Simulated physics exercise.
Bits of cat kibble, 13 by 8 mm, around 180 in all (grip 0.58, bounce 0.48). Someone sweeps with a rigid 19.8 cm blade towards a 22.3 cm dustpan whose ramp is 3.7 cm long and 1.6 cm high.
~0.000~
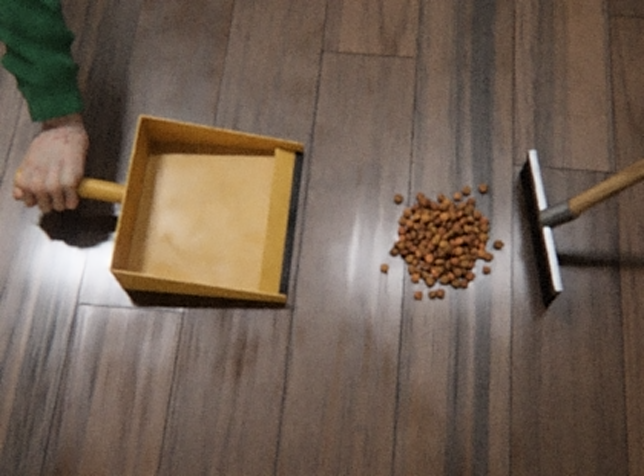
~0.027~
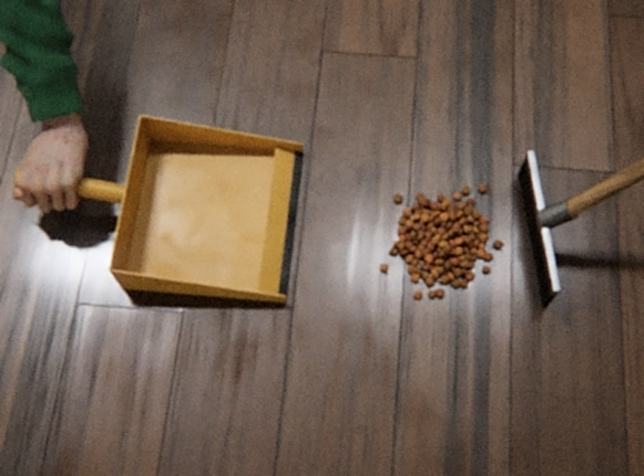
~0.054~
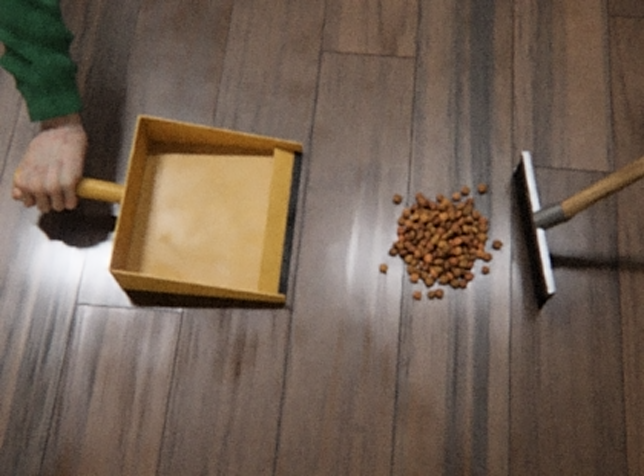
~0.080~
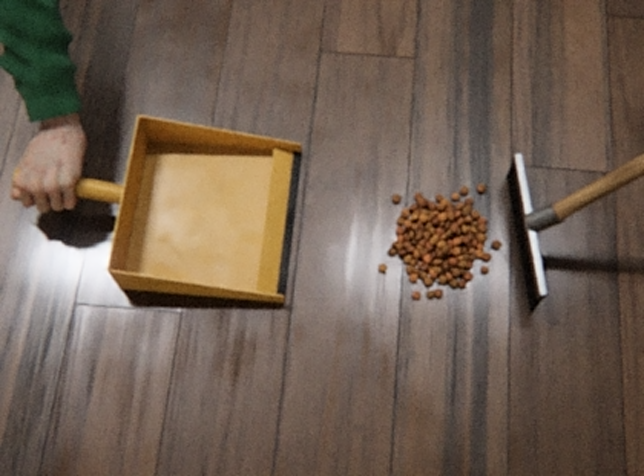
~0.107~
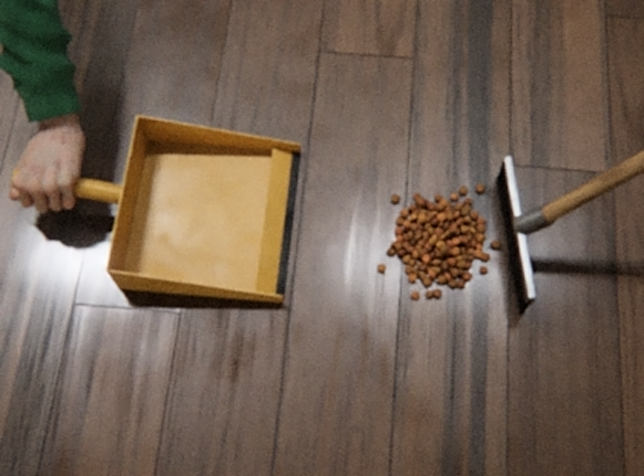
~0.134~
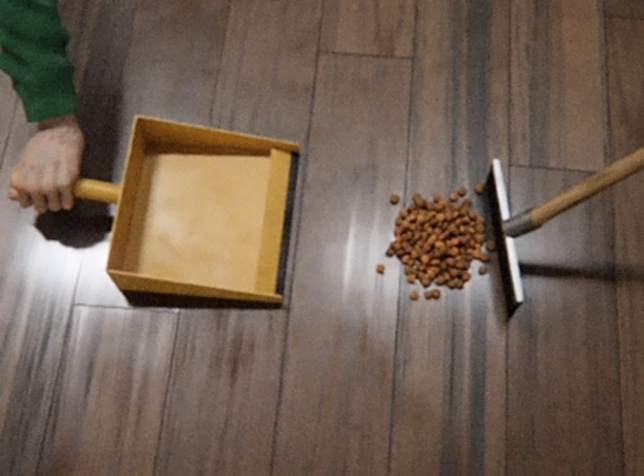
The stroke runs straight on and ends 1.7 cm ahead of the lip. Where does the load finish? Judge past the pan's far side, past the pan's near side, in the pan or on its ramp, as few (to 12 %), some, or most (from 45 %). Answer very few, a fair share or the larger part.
Past the pan's far side: Very few; past the pan's near side: A fair share; in the pan or on its ramp: A fair share.
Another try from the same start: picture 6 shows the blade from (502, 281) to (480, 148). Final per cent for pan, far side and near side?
Pan 20, far 0, near 5.
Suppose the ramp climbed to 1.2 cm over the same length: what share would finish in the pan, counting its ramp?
It would be near 25 per cent.
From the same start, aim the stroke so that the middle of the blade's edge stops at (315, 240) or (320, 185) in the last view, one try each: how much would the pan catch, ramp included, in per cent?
About 25 and 15 per cent.
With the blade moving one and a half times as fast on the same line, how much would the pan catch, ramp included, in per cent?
It would be near 30 per cent.
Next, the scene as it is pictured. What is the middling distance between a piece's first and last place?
Roughly 22 cm.
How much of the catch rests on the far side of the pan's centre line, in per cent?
Some 0 per cent.
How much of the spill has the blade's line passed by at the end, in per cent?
About 15 per cent.
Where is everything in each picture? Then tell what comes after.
Blade from (556, 291) to (531, 157), moved 0.0 cm, 0 of the pieces shifted so far; middle of the pieces at (444, 239); pan at (202, 217), in the first frame.
Blade from (555, 292) to (529, 157), moved 0.2 cm, 0 of the pieces shifted so far; middle of the pieces at (444, 239), in the second frame.
Blade from (549, 293) to (524, 158), moved 0.8 cm, 0 of the pieces shifted so far; middle of the pieces at (443, 240), in the third frame.
Blade from (541, 295) to (517, 160), moved 1.7 cm, 0 of the pieces shifted so far; middle of the pieces at (443, 240), in the fourth frame.
Blade from (530, 298) to (506, 163), moved 3.1 cm, 0 of the pieces shifted so far; middle of the pieces at (441, 240), in the fifth frame.
Blade from (518, 302) to (495, 166), moved 4.5 cm, 1 of the pieces shifted so far; middle of the pieces at (440, 240); pan at (197, 217). Its pace works out near 0.54 m/s, heading 22 degrees towards the viewer's side, in the sixth frame.
After 0.38 s, middle of the blade 16 cm from the lip; 0 % over the lip, far side 0 %, near side 5 %.
After 0.55 s, middle of the blade 7 cm from the lip; 0 % over the lip, far side 0 %, near side 15 %.
Then, at 0.83 s, middle of the blade 3 cm from the lip; 25 % over the lip, far side 0 %, near side 25 %.
In the end, at 1.1 s, far side 0 %, near side 25 %, pan 25 %, in front of the lip or behind the blade 50 %.
